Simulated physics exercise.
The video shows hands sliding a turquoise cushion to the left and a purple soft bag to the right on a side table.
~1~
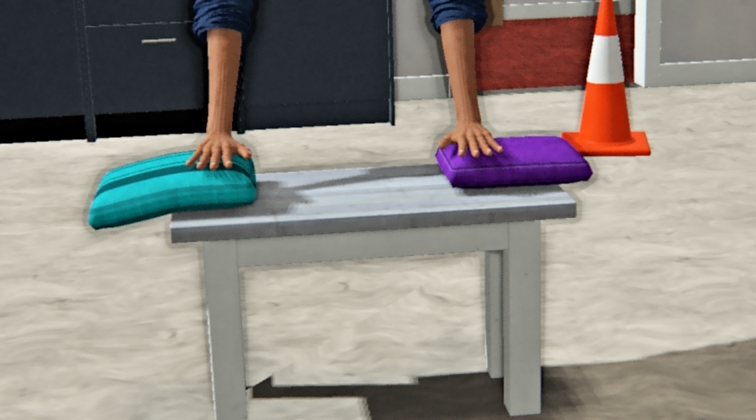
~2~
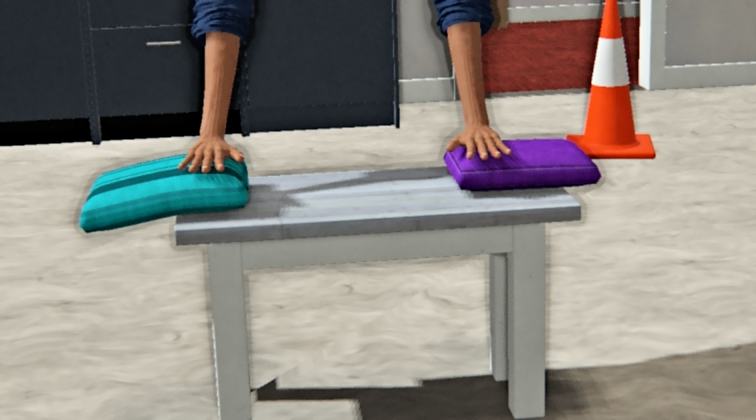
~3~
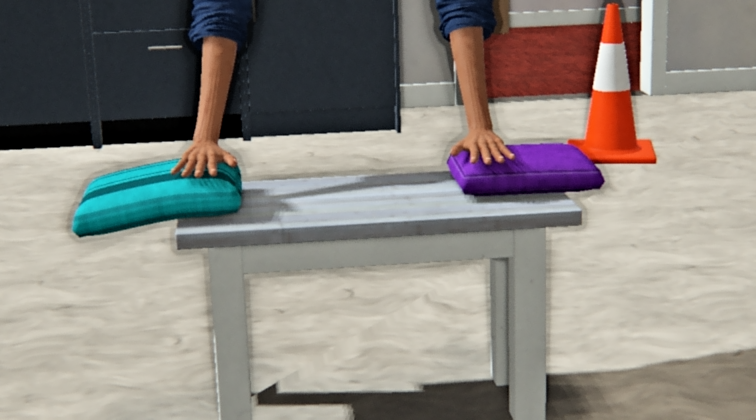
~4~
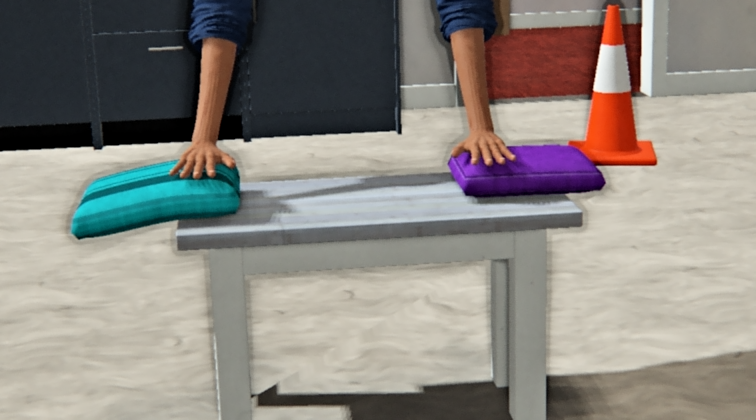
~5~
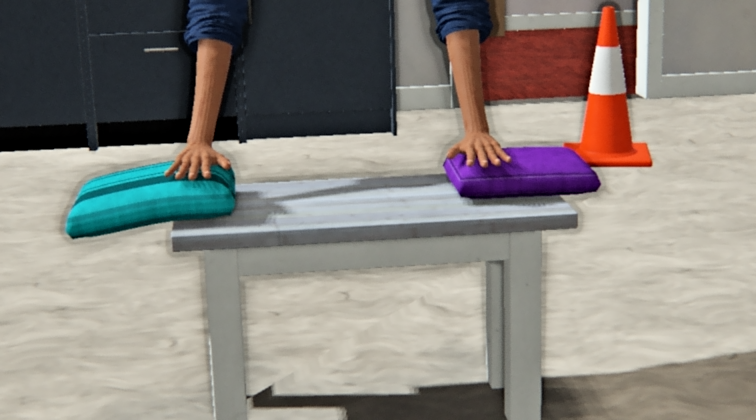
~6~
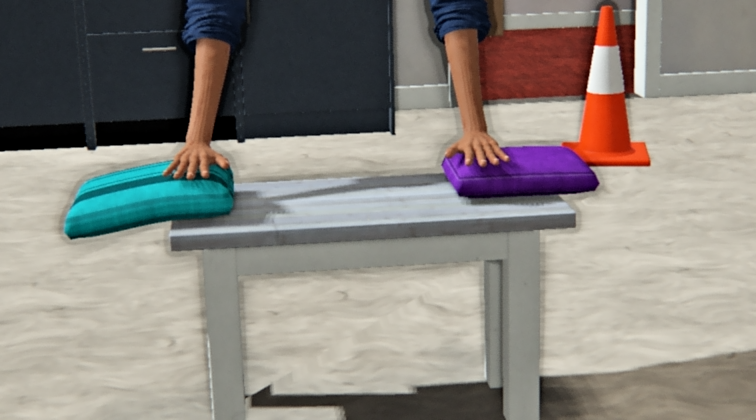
At a small grey-topped side table, two hands rested on a turquoise cushion and a purple soft bag, nudging the cushion slightly left while the bag barely shifted, both already poking past the table's opposite ends.
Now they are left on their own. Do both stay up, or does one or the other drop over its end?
At the end, the turquoise cushion is no longer on it, the purple soft bag is still on it.
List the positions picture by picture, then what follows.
In the first frame, cushion tip (96, 212); soft bag tip (582, 167).
In the second frame, cushion tip (88, 215); soft bag tip (591, 169).
In the third frame, cushion tip (81, 220); soft bag tip (594, 175).
In the fourth frame, cushion tip (79, 222); soft bag tip (595, 176).
In the fifth frame, cushion tip (74, 221); soft bag tip (591, 178).
In the sixth frame, cushion tip (73, 221), well over half past the edge; soft bag tip (589, 177), about a third past the edge.
Then, 0.44 s on from there, cushion falling near (148, 302); soft bag as it was left.
Then, 0.72 s on from there, cushion on the floor near (102, 393); soft bag as it was left.
In the end, cushion on the floor near (84, 411); soft bag as it was left. The turquoise cushion goes down and the purple soft bag stays up there.
